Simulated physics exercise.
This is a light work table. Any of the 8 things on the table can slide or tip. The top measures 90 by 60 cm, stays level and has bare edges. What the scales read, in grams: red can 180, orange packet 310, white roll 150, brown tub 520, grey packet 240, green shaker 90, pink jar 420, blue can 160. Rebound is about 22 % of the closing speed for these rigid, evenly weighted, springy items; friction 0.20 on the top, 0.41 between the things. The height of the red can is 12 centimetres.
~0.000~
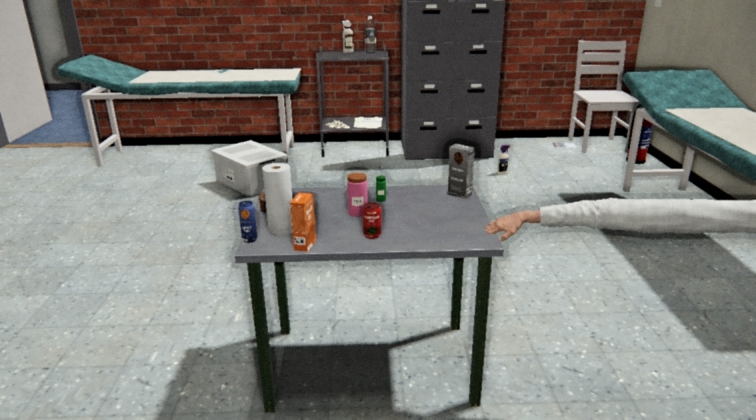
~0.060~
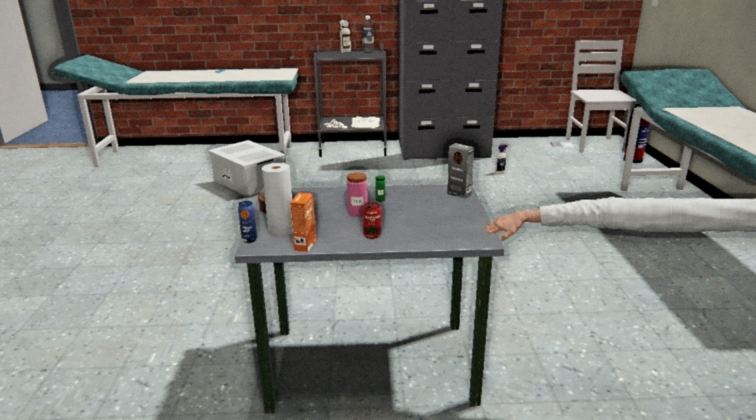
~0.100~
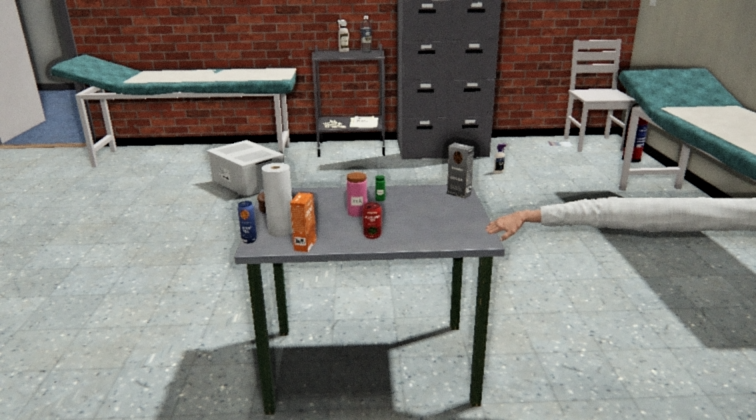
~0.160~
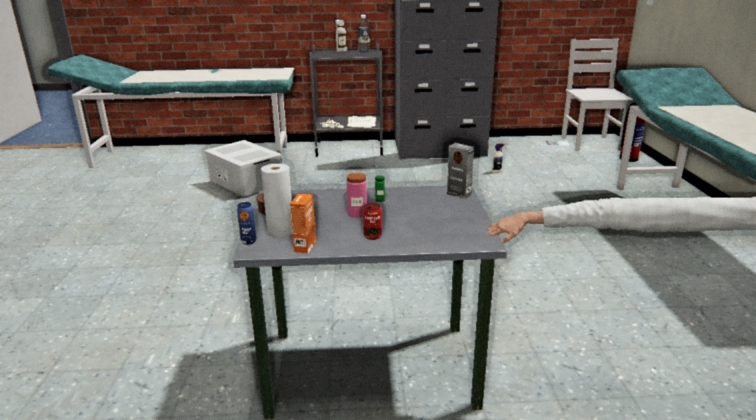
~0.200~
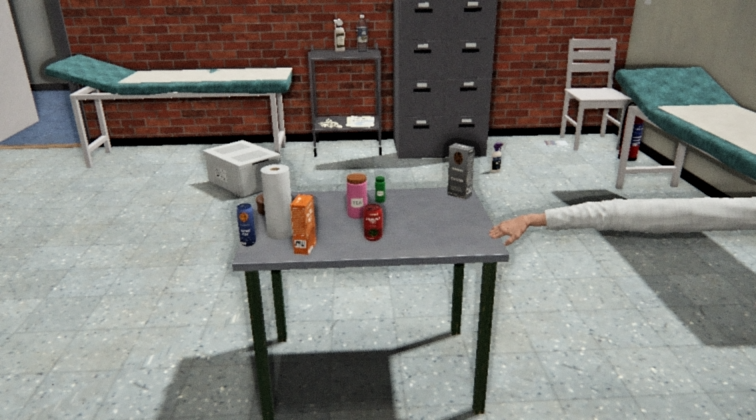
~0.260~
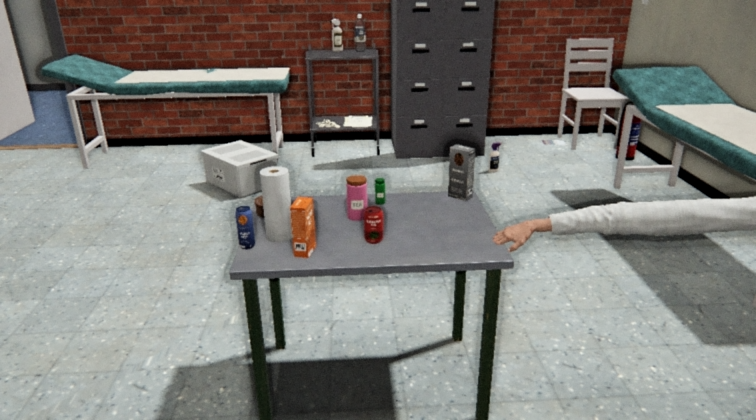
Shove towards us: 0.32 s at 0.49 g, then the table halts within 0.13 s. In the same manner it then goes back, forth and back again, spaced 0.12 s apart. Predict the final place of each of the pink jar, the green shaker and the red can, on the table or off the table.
The pink jar finishes off the table; the green shaker finishes off the table; the red can finishes off the table.
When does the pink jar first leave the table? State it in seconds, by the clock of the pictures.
Answer: Near 2.1 s.
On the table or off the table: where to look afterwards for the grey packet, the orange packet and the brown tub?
Outcome: The grey packet departs its support; the orange packet departs its support; the brown tub remains on its support.
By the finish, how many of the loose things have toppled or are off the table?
Total: 7.
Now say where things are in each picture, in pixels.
The first picture shows pink jar (357, 195); green shaker (381, 189); red can (372, 221).
The second picture shows grey packet (460, 171).
The third picture shows blue can (247, 223); orange packet (304, 222).
The fourth picture shows table along by 2 cm; white roll (278, 201).
The fifth picture shows table along by 5 cm; orange packet (304, 225) moved 3 cm; grey packet (461, 172) moved 3 cm.
The sixth picture shows table along by 10 cm; pink jar (357, 198) moved 6 cm; green shaker (380, 191) moved 6 cm; red can (374, 225) moved 6 cm.
After 0.96 s, table along by 8 cm; red can, orange packet, white roll, grey packet, green shaker and blue can now off the table; pink jar moved 19 cm near (359, 224); brown tub moved 19 cm.
After 1.56 s, table along by 30 cm.
In the end (2.9 s), off the table, red can, orange packet, white roll, grey packet, green shaker, pink jar and blue can; not toppled but over 5 cm from the start, brown tub. In the last view, green shaker near (378, 308).
